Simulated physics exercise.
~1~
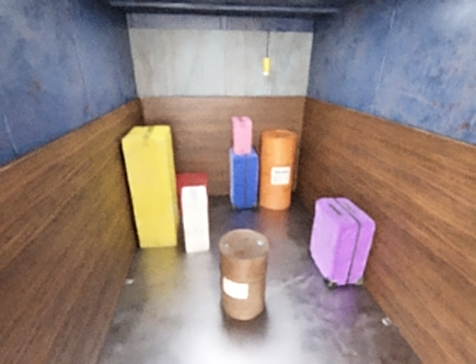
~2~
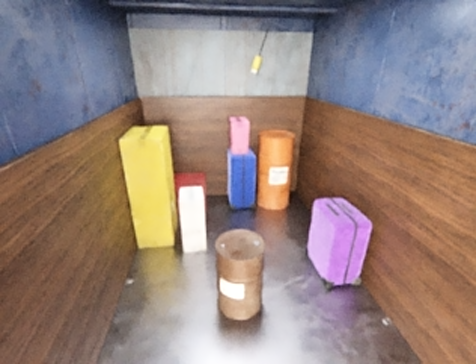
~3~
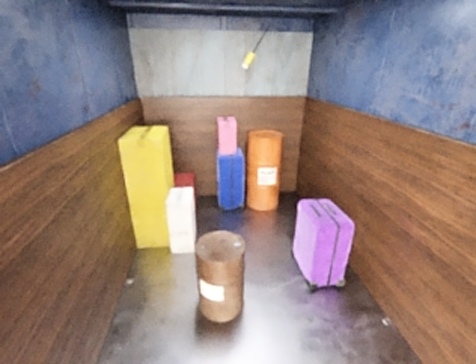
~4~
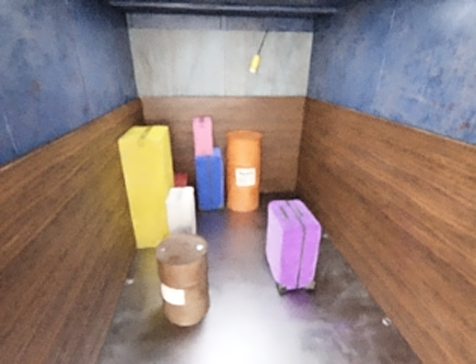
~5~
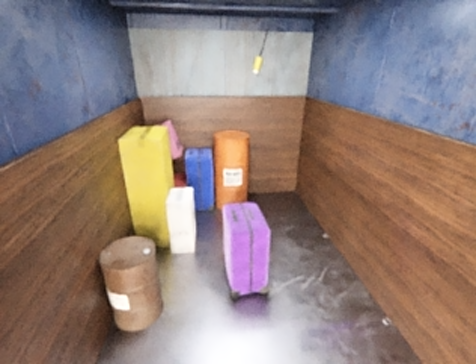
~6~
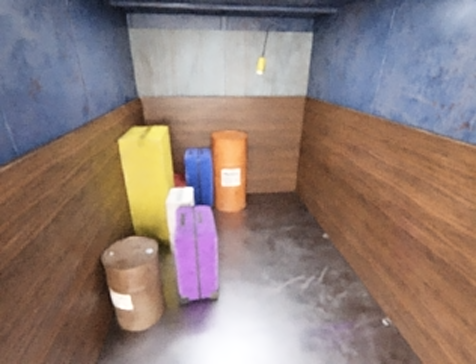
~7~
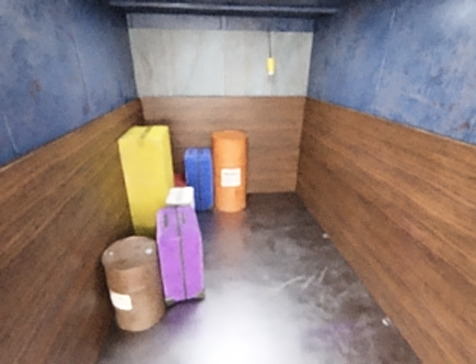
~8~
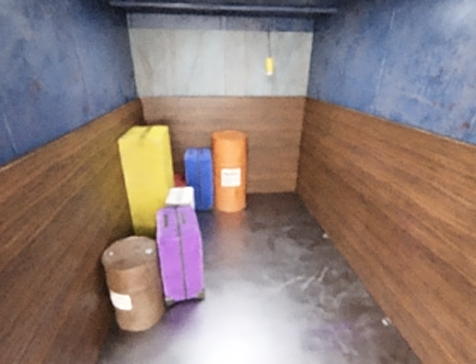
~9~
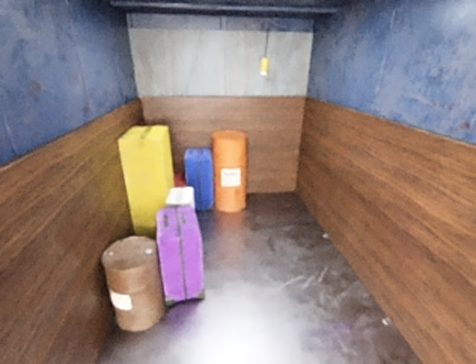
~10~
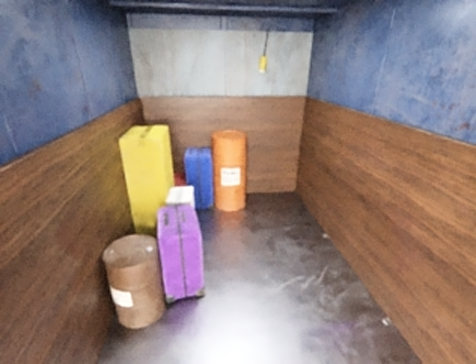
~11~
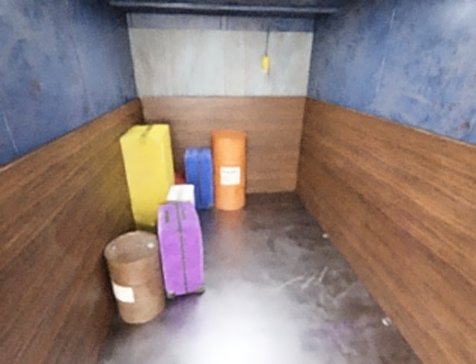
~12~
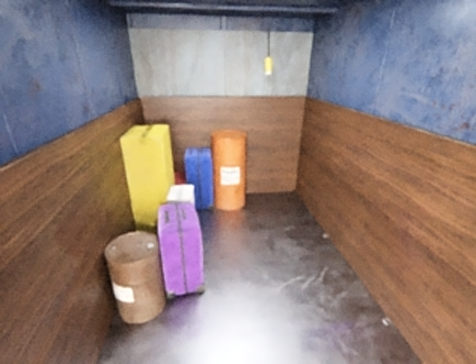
A brown drum, a purple case, an orange drum and a blue case with a pink box on top slide left across the load bay of a van, seen from behind and facing the front wall. A tall yellow box, a white box and a red chest stand along the left side, while a lamp swings on its cord above. The pink box tips off the blue case and drops out of sight behind the yellow box. The purple case slides on until it stands beside the brown drum, partly hiding the white box. Everything still in view ends upright and still.
